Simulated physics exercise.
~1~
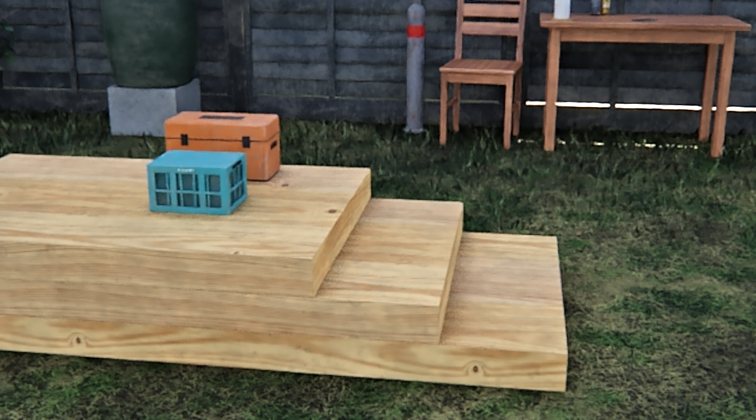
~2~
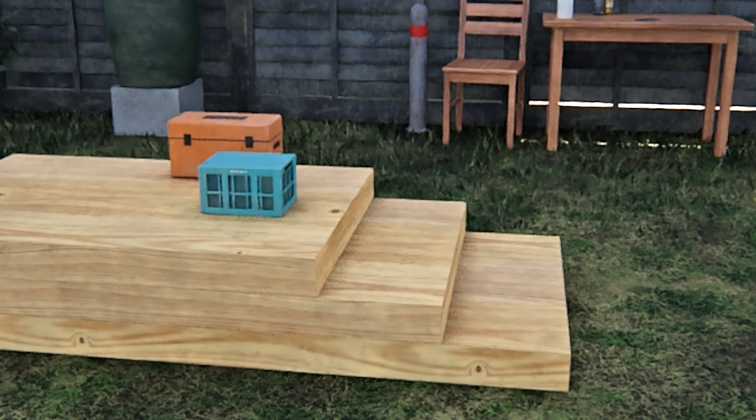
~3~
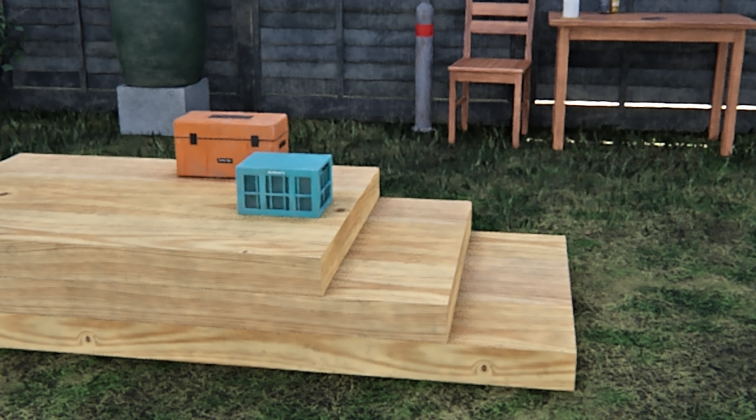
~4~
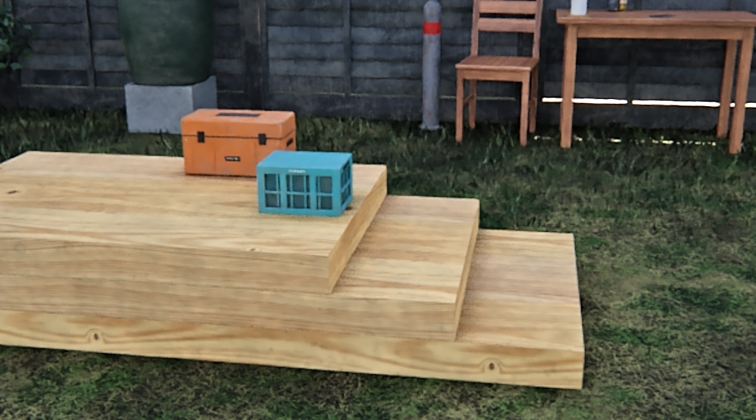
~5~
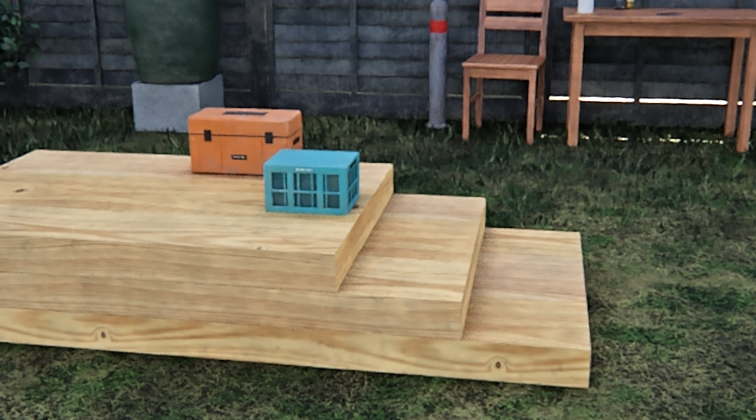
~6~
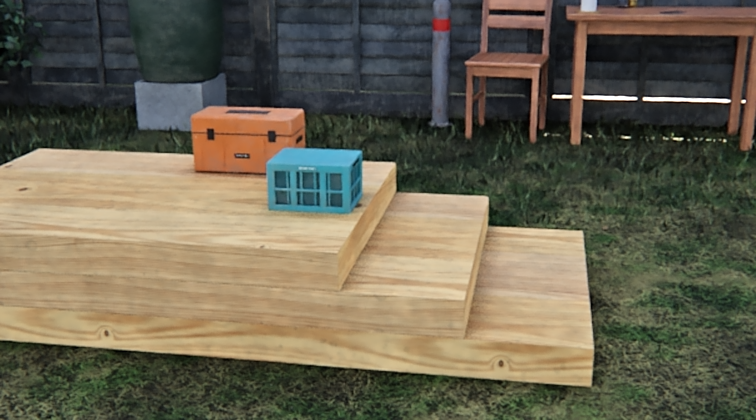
The video shows a turquoise crate sliding right across the top of wooden steps in a grassy yard, passing in front of an orange toolbox that stays put. The crate slows and comes to rest still on the landing, near the edge of the first step down.
